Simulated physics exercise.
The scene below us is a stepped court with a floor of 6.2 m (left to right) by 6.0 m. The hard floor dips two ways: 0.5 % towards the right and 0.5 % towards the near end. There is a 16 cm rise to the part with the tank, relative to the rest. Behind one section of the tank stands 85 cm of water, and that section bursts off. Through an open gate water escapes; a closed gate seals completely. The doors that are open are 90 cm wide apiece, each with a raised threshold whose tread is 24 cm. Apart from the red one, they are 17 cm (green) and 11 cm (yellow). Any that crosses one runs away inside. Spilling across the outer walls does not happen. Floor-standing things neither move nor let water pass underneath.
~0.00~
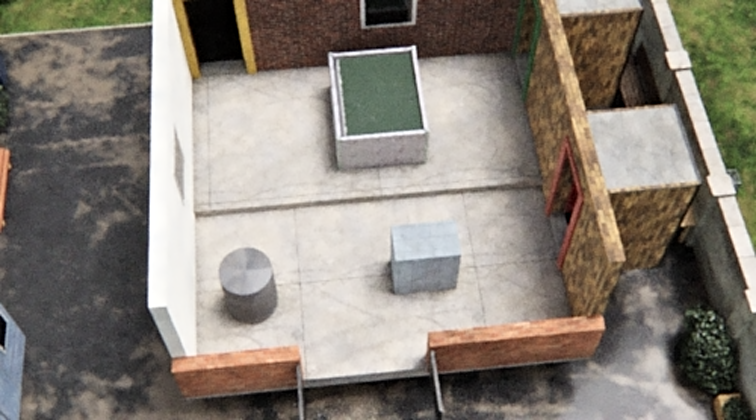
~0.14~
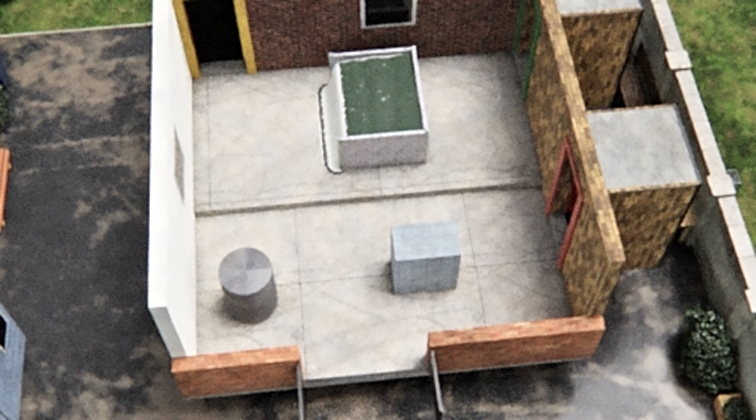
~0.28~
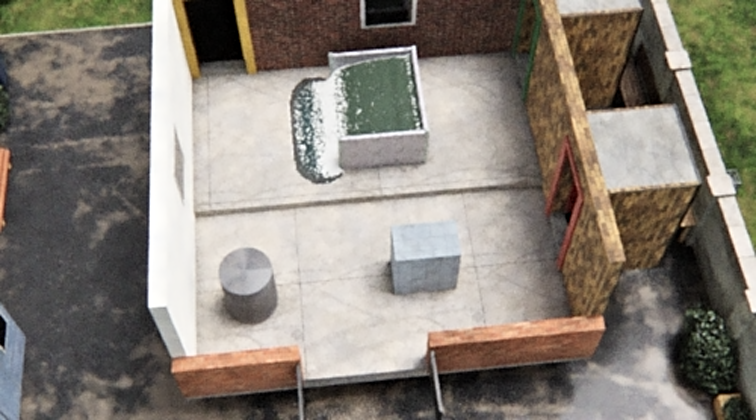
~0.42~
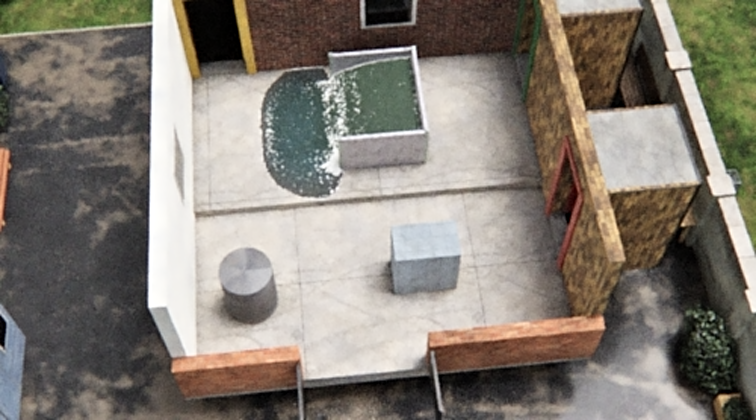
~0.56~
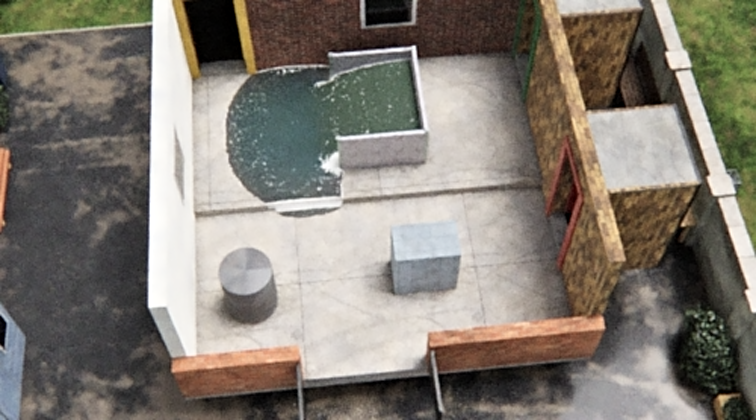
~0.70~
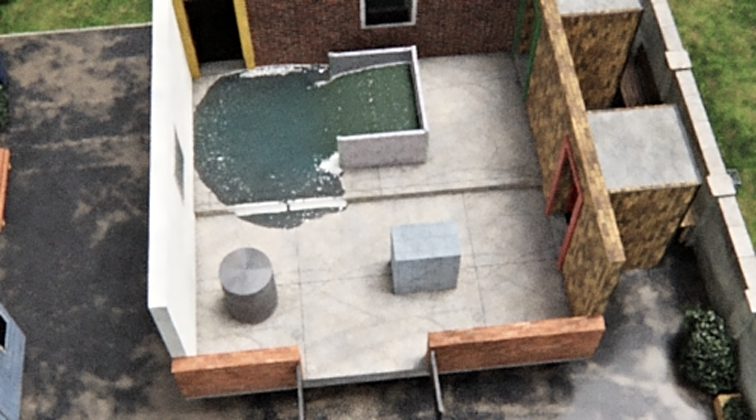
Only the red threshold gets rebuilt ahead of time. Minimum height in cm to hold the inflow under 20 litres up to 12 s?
Roughly 5.5 cm.
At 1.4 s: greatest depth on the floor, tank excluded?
Max depth: Around 51 cm.
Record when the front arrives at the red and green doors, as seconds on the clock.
Red door 5.5 seconds, green door 5.0 seconds.
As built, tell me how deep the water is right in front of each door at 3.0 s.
In cm: Red 0, green 0, yellow 21.
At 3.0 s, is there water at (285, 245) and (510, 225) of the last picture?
Well, the first is soaked and the second bone-dry.
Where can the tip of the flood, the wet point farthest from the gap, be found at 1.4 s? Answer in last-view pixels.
Pixel: About (196, 286).
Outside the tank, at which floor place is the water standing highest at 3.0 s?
Look close to (197, 365).
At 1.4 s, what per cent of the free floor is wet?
Approximately 30 % of it.
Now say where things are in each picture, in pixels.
In the first frame, still water, 85 cm deep, in the tank at (377, 95); the red door at (563, 209) is dry.
In the second frame, the front is at (328, 165), 0.3 m from the gap at (338, 118); 0.3 m2 of floor is wet, 85 cm left at the back.
In the third frame, the front is at (297, 156), 0.8 m from the gap at (338, 119); 1.5 m2 of floor is wet, 76 cm left at the back.
In the fourth frame, the front is at (267, 159), 1.3 m from the gap at (338, 120); 3.1 m2 of floor is wet, 73 cm left at the back.
In the fifth frame, water pours out at (338, 121) and has run 2.0 m, to (230, 146); about 9 cm deep outside, 68 cm at the back.
In the sixth frame, water pours out at (338, 121) and has run 2.7 m, to (193, 154); about 8 cm deep outside, 59 cm at the back; 3.8 m in a straight line remain to the red door at (563, 209).
After 1.4 s water covers 30 % of the floor, deepest (51 cm) near (192, 79); it has not reached the red door.
After 3.0 s water covers 40 % of the floor, deepest (40 cm) near (197, 365); it has not reached the red door.
After 12.0 s water covers 85 % of the floor, deepest (10 cm) near (562, 340); 8 cm at the red door, 0 litres in over its 17 cm threshold.
At the red door as built, the water arrived by 5.5 s and peaked near 10 cm at 10.8 s.
Run again over the same 12 s with other heights there, 25 litres in over 5 cm, 15 litres over 6 cm. The limit of 20 litres is kept from about 5.5 cm up.
